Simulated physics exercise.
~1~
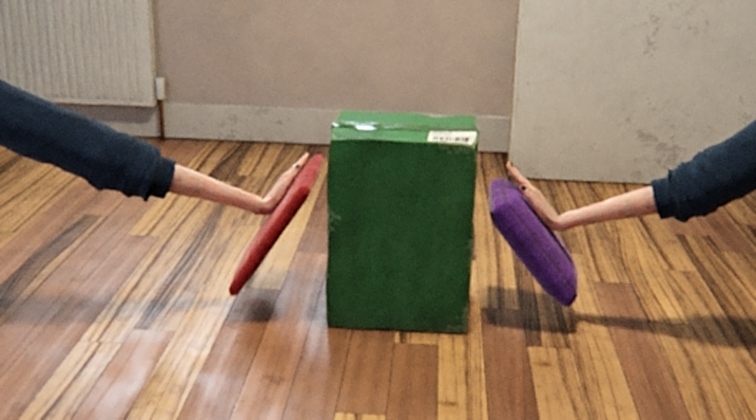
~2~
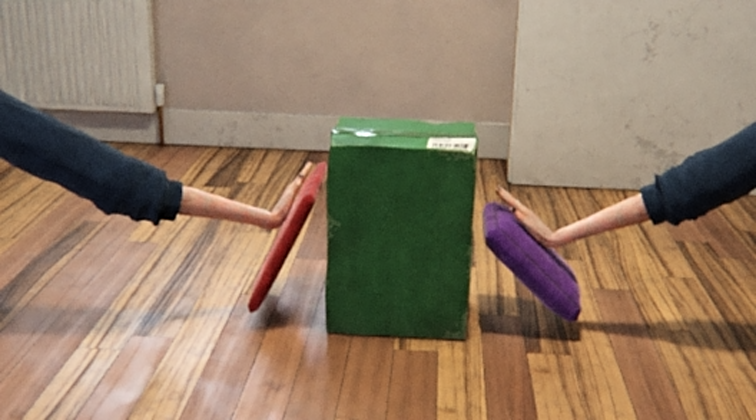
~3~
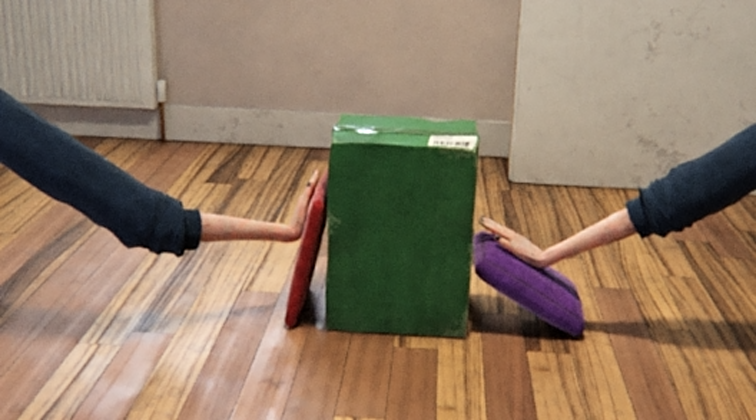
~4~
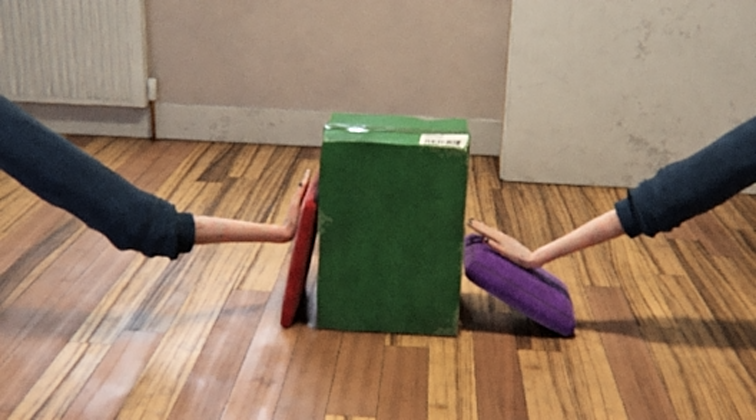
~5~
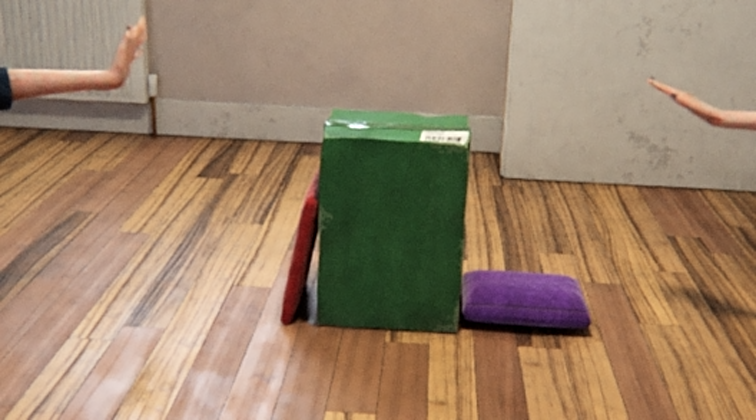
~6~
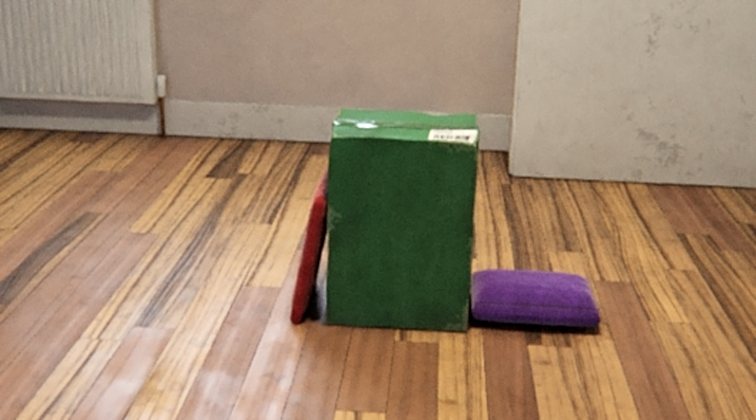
In this clip, two hands press a red seat pad and a purple soft bag against the left and right sides of a green box, then let go and withdraw; the pad stays leaning while the bag slumps flat onto the wooden floor.
